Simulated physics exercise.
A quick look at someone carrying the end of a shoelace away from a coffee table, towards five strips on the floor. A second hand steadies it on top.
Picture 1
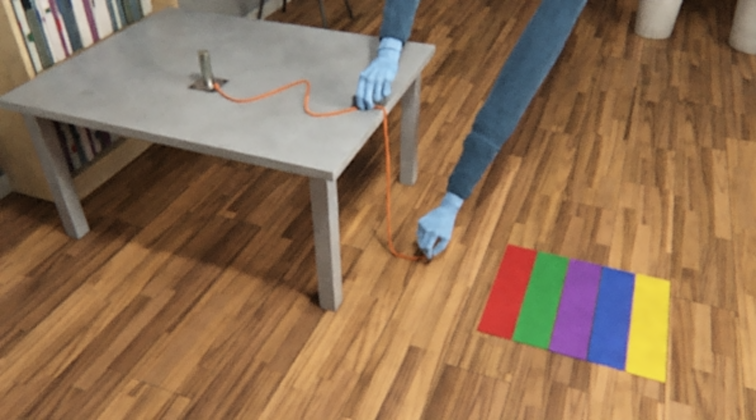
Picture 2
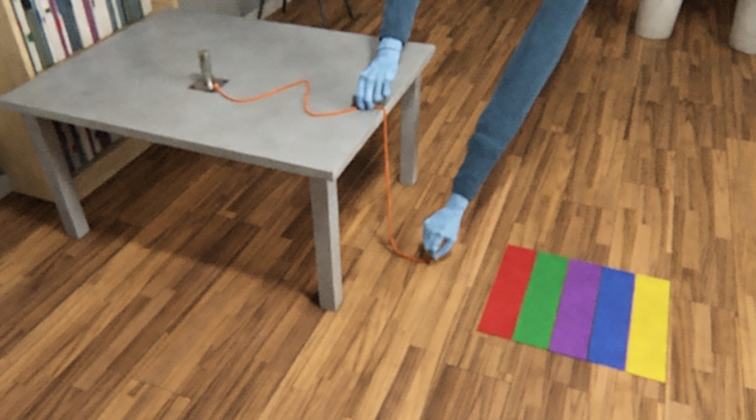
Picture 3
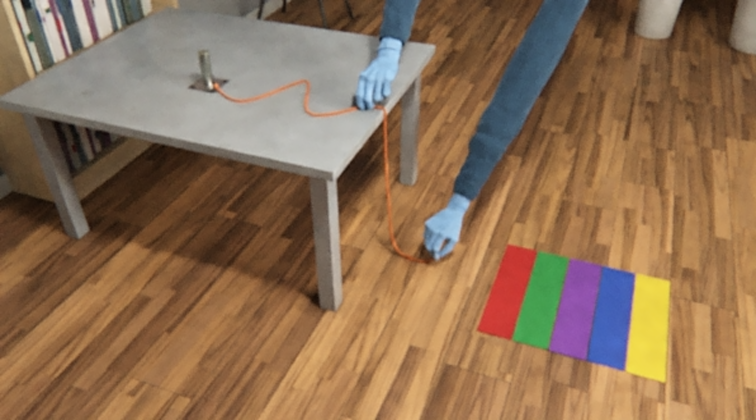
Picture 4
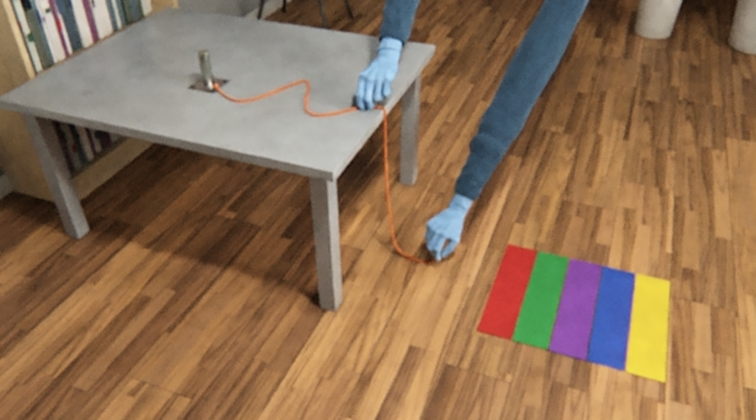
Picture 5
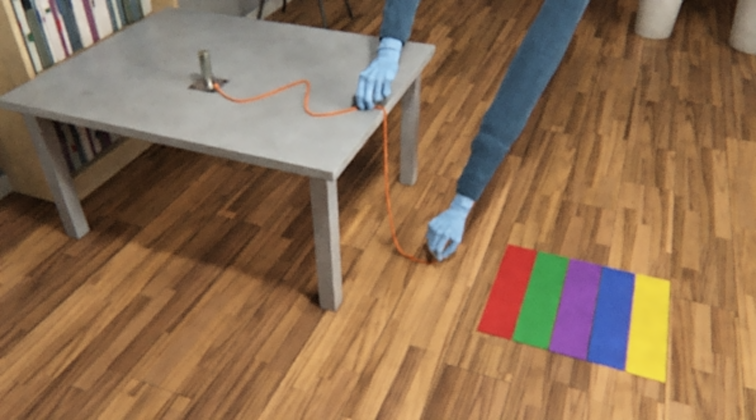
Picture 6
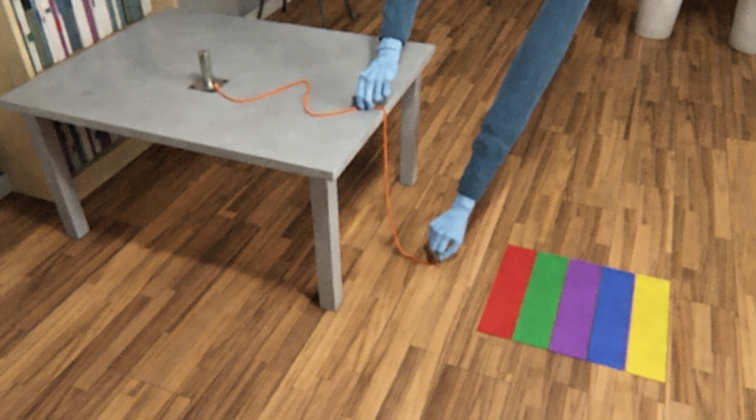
Orange shoelace end inching slightly right in a blue-gloved hand near the floor, another hand holding the lace at the table edge.
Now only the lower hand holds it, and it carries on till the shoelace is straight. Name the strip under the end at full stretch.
The end stops over the yellow strip.
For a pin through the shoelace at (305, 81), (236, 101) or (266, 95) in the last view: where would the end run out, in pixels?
The places are (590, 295), (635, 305) and (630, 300).
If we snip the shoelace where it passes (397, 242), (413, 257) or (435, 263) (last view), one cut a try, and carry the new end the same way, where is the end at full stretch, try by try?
Try by try, around (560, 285), (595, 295) and (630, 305).
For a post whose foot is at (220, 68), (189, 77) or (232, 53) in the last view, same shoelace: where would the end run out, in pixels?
The places are (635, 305), (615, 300) and (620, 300).
Soon after, end near (598, 295); over blue.
Then, end near (631, 303); over blue.
At full stretch, end near (651, 308); over yellow. It gets as far as the yellow strip.
